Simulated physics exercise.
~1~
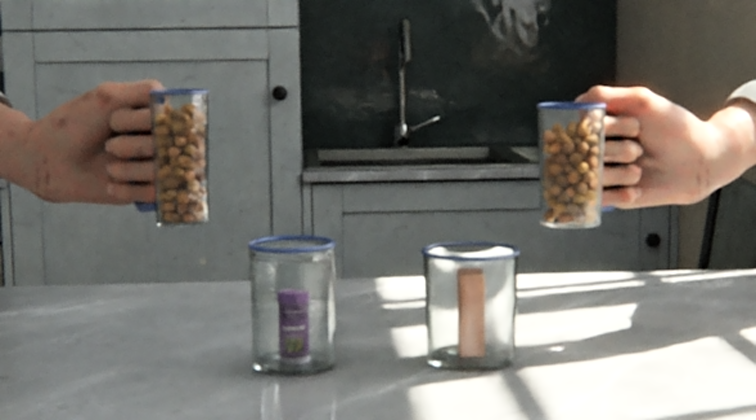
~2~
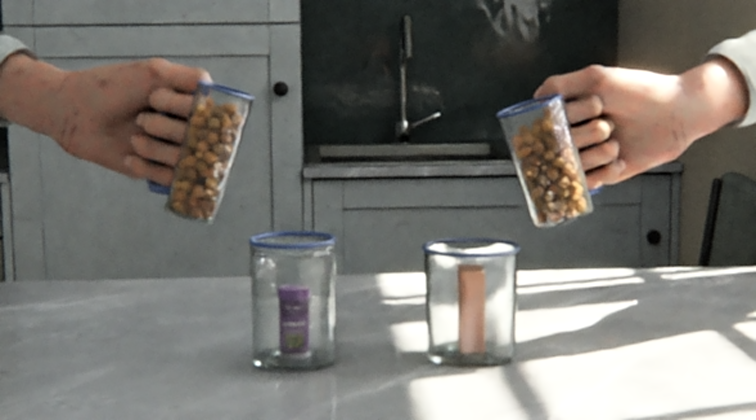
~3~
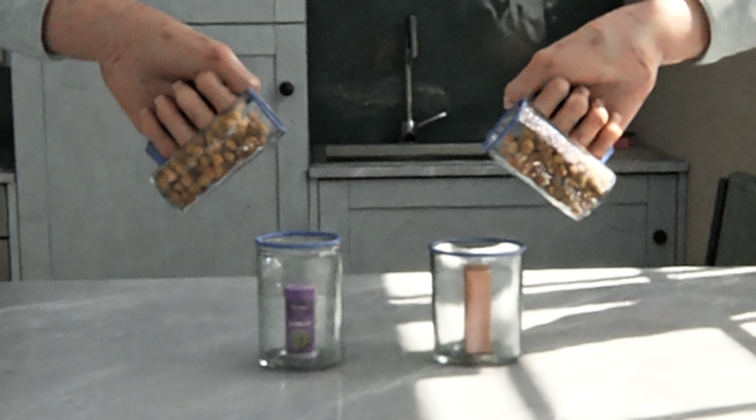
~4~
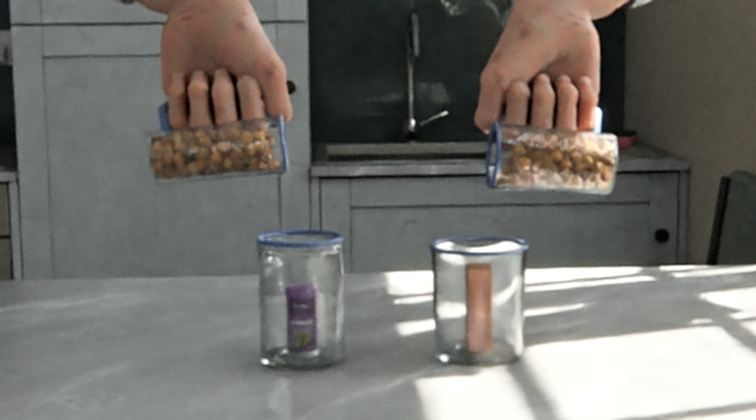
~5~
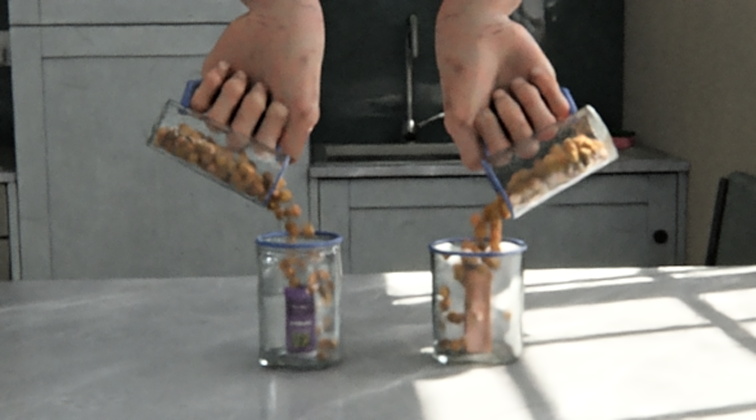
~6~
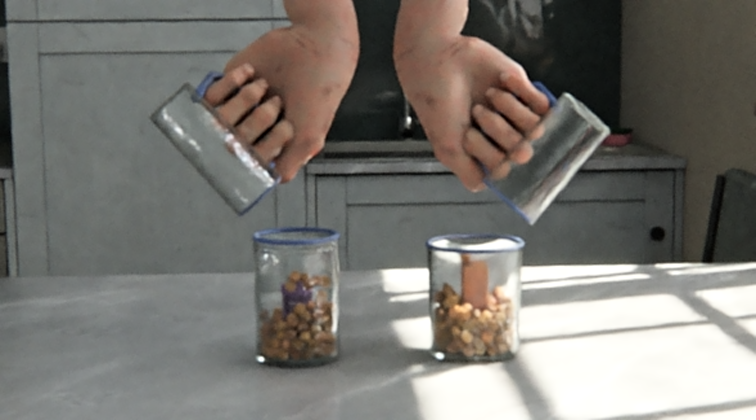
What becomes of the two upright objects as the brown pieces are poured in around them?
Neither one is buried, as the purple object on the left and the pinkish-brown piece on the right both keep their tops above the surface of the brown pieces.
On a sunlit grey kitchen counter, two clear blue-rimmed containers stand side by side, a small purple object upright in the left one and a flat pinkish-brown piece upright in the right. Above them, two hands hold clear cups filled with small brown nut-like pieces. The hands draw inward and tilt the cups until they lie on their sides, with nothing falling yet. Then they tip further, and the pieces tumble down around both objects. Finally the emptied cups hang mouth down over the half-full containers, and both objects still show.
